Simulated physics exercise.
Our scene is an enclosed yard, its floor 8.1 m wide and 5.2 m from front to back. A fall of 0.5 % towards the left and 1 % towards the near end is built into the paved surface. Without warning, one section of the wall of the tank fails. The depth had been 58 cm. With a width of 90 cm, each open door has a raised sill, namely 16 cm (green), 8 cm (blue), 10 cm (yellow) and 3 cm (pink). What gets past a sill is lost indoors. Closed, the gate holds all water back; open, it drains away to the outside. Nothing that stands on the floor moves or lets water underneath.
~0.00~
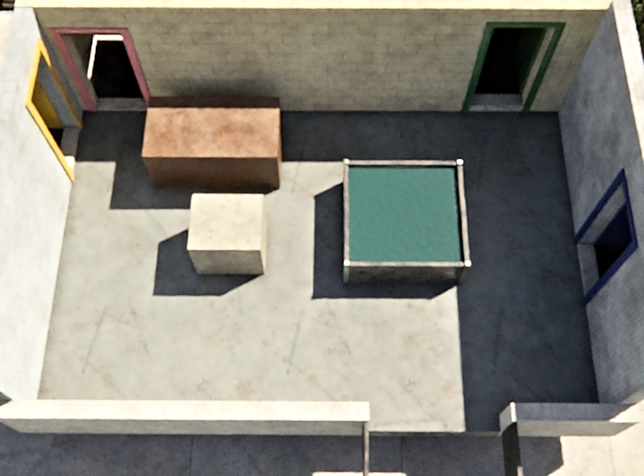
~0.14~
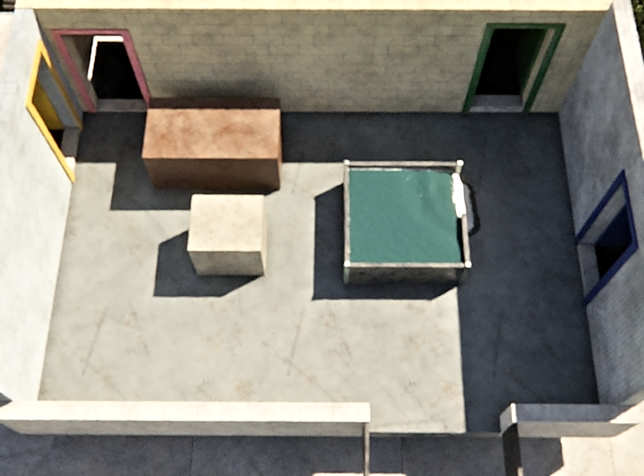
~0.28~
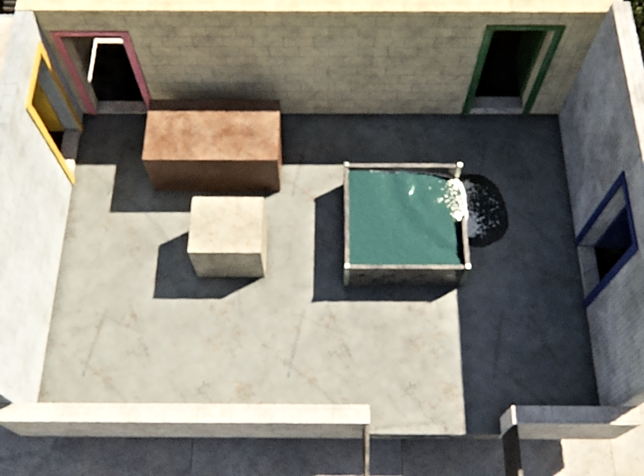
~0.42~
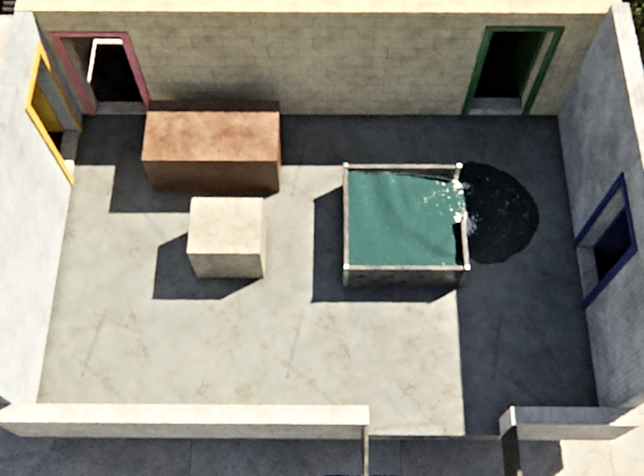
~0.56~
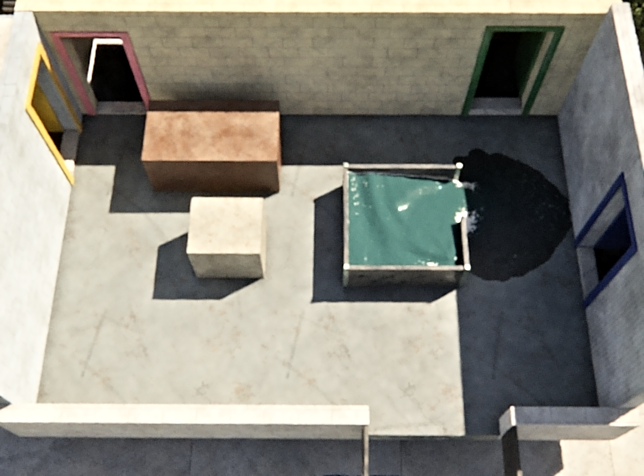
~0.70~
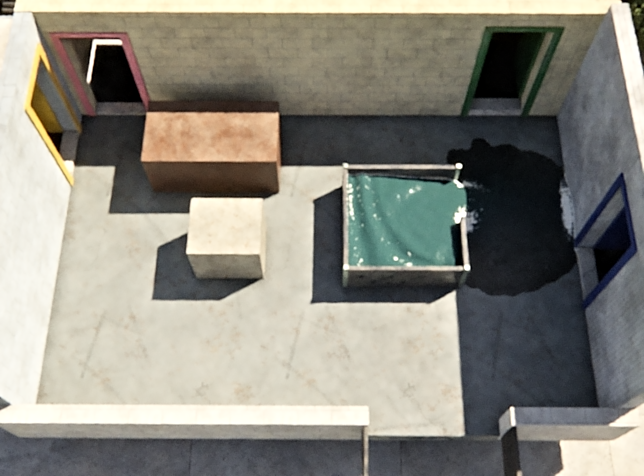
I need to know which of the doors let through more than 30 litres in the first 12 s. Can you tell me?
Sure: The green door does not; the blue door does; the yellow door does not; the pink door does not.
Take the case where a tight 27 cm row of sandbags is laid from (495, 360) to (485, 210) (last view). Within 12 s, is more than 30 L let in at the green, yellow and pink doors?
Then: Green under, yellow under, pink under.
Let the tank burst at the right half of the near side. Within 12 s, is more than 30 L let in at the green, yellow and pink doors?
Note: Green short of the mark, yellow short of the mark, pink short of the mark.
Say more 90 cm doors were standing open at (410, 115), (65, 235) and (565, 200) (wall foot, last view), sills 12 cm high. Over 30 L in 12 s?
Per doorway, in order: Insufficient / insufficient / sufficient.
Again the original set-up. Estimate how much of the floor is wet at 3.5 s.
Some 35 per cent of it.
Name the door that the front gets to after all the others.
Door: Yellow.
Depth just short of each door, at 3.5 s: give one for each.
Green 14 cm, blue 12 cm, yellow 0 cm, pink 0 cm.
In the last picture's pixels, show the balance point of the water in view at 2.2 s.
The water's centre sits at about (450, 223).
After 1.4 s water covers 15 % of the floor and is deepest (32 cm) near (459, 205); green door 4 cm at the sill, 0 L in, blue door 15 cm at the sill, 5 L in, yellow door not reached, pink door not reached.
After 2.2 s water covers 15 % of the floor and is deepest (30 cm) near (552, 147); green door 15 cm at the sill, 1 L in, blue door 15 cm at the sill, 26 L in, yellow door not reached, pink door not reached.
After 3.5 s water covers 35 % of the floor and is deepest (19 cm) near (459, 205); green door 14 cm at the sill, 3 L in, blue door 12 cm at the sill, 47 L in, yellow door not reached, pink door not reached.
After 7.0 s water covers 65 % of the floor and is deepest (12 cm) near (281, 175); green door 8 cm at the sill, 4 L in, blue door 8 cm at the sill, 61 L in, yellow door 3 cm at the sill, 0 L in, pink door 3 cm at the sill, 0 L in.
After 12.0 s water covers 85 % of the floor and is deepest (8 cm) near (47, 416); green door 4 cm at the sill, 4 L in, blue door 4 cm at the sill, 61 L in, yellow door 3 cm at the sill, 0 L in, pink door 3 cm at the sill, 1 L in.
